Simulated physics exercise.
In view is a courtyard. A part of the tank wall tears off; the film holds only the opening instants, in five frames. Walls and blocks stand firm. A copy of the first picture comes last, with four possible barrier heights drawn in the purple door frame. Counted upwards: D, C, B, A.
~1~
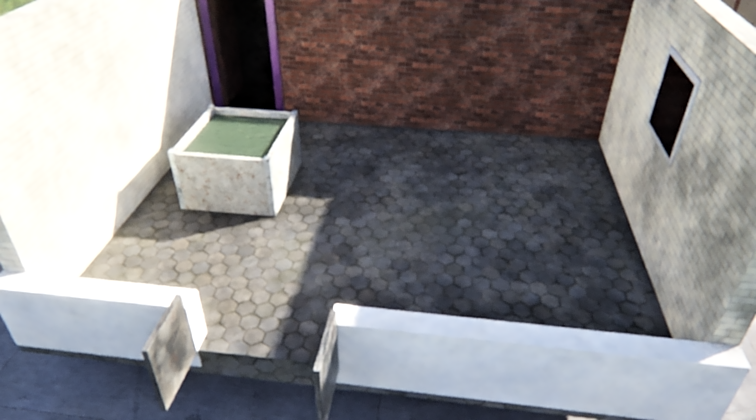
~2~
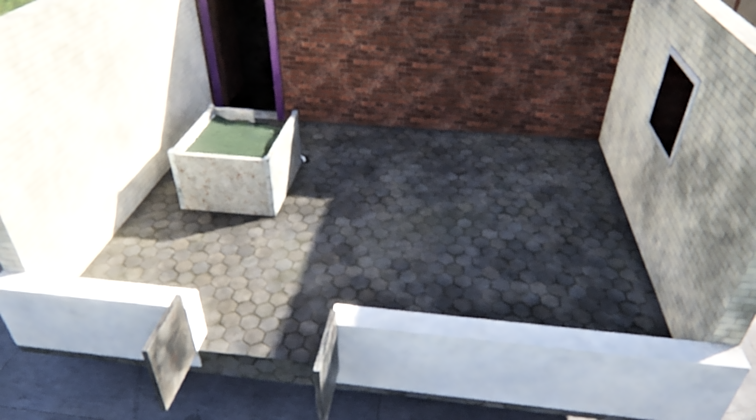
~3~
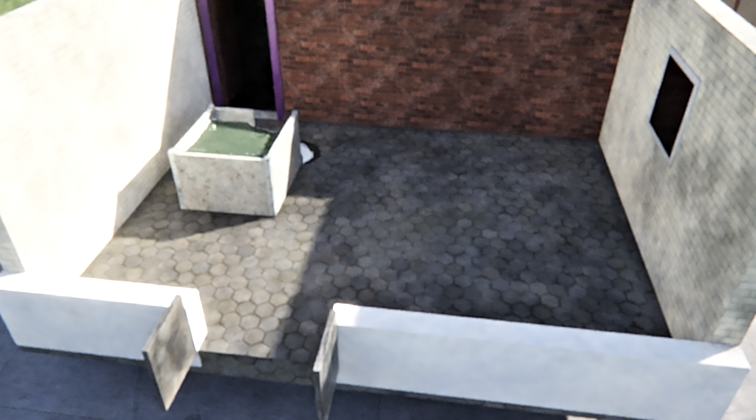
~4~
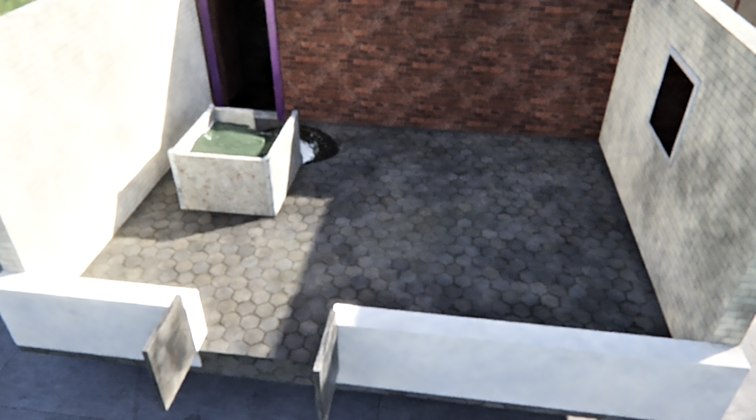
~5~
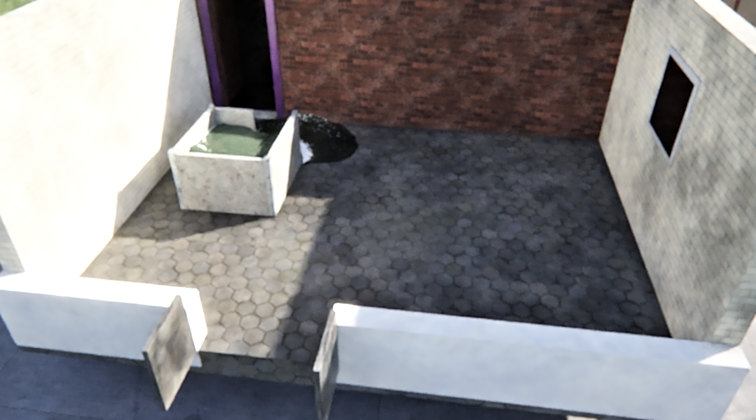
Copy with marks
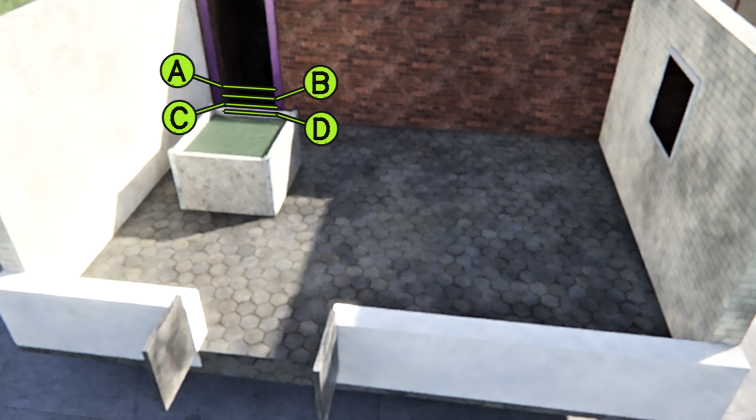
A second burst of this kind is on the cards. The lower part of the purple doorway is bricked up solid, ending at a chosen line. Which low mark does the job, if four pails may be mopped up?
Take C.
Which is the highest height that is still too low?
Height D.
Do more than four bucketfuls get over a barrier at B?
No, that is safe.
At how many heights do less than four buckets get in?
Three.
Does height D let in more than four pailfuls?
Yes.
In lime, A at (248, 87); B at (249, 97); C at (250, 105); D at (251, 113); from the bottom up D, C, B, A.
If A is chosen, nothing gets over.
If B is chosen, nothing gets over.
If C is chosen, a splash gets over, under a bucket.
If D is chosen, about 9 bucketfuls get in.
